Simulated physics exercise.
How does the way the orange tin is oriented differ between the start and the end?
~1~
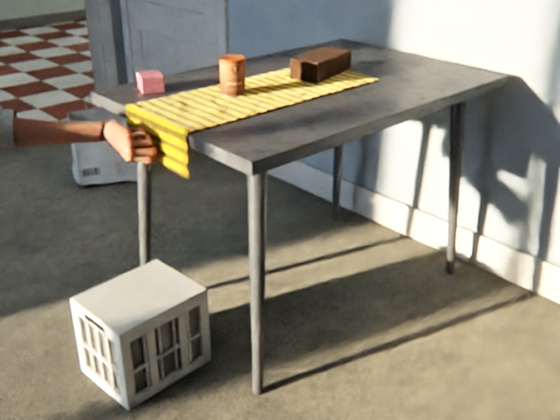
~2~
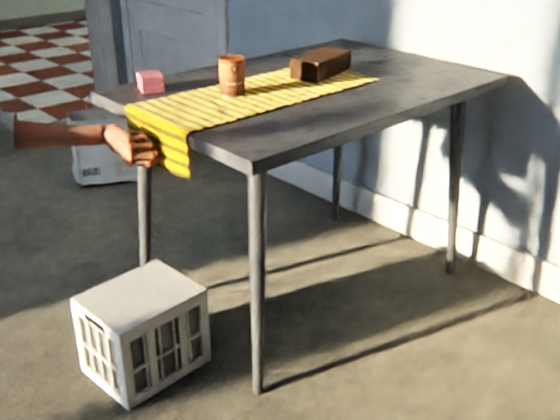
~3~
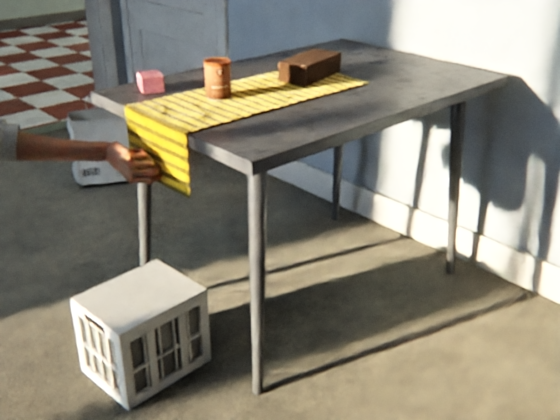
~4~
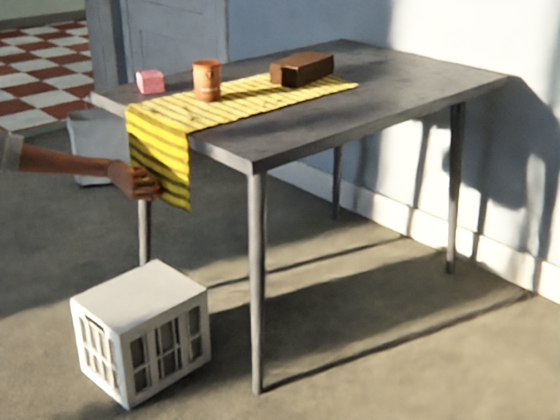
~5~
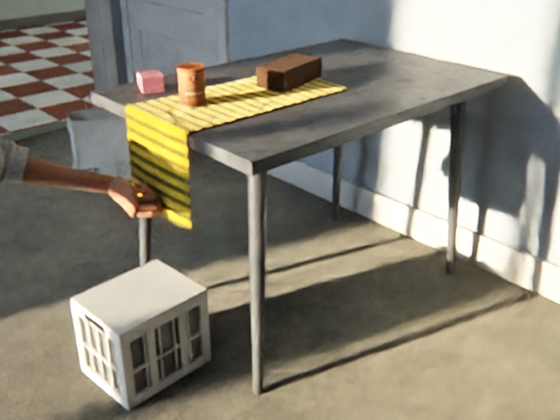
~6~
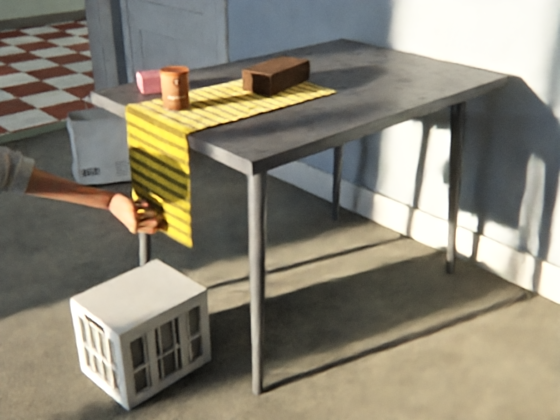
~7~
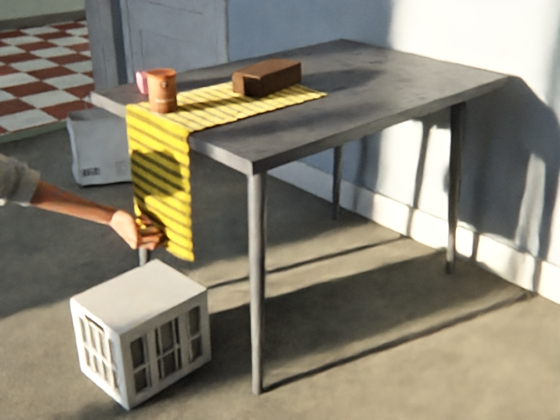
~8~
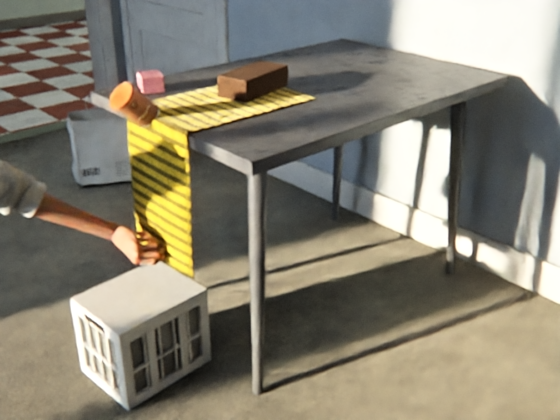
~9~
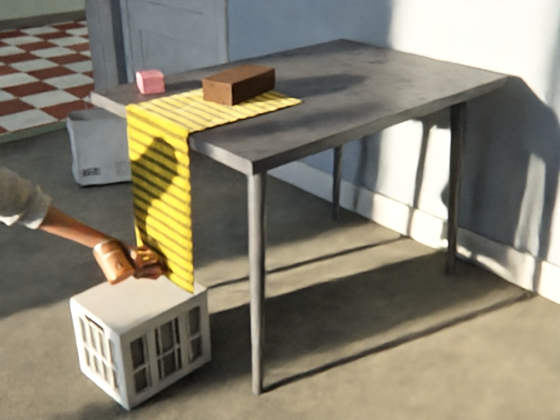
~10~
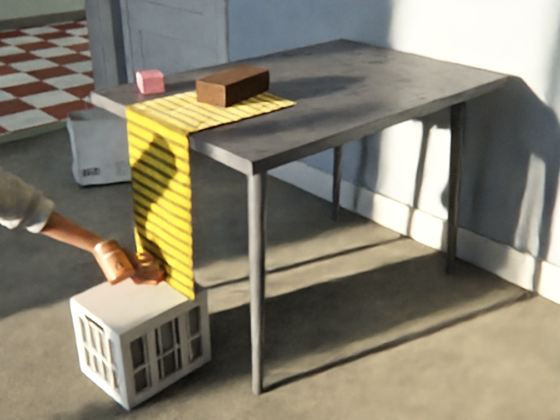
At the start the orange tin stands upright on the scarf. By the end it has turned over and is no longer upright, down by the white crate.
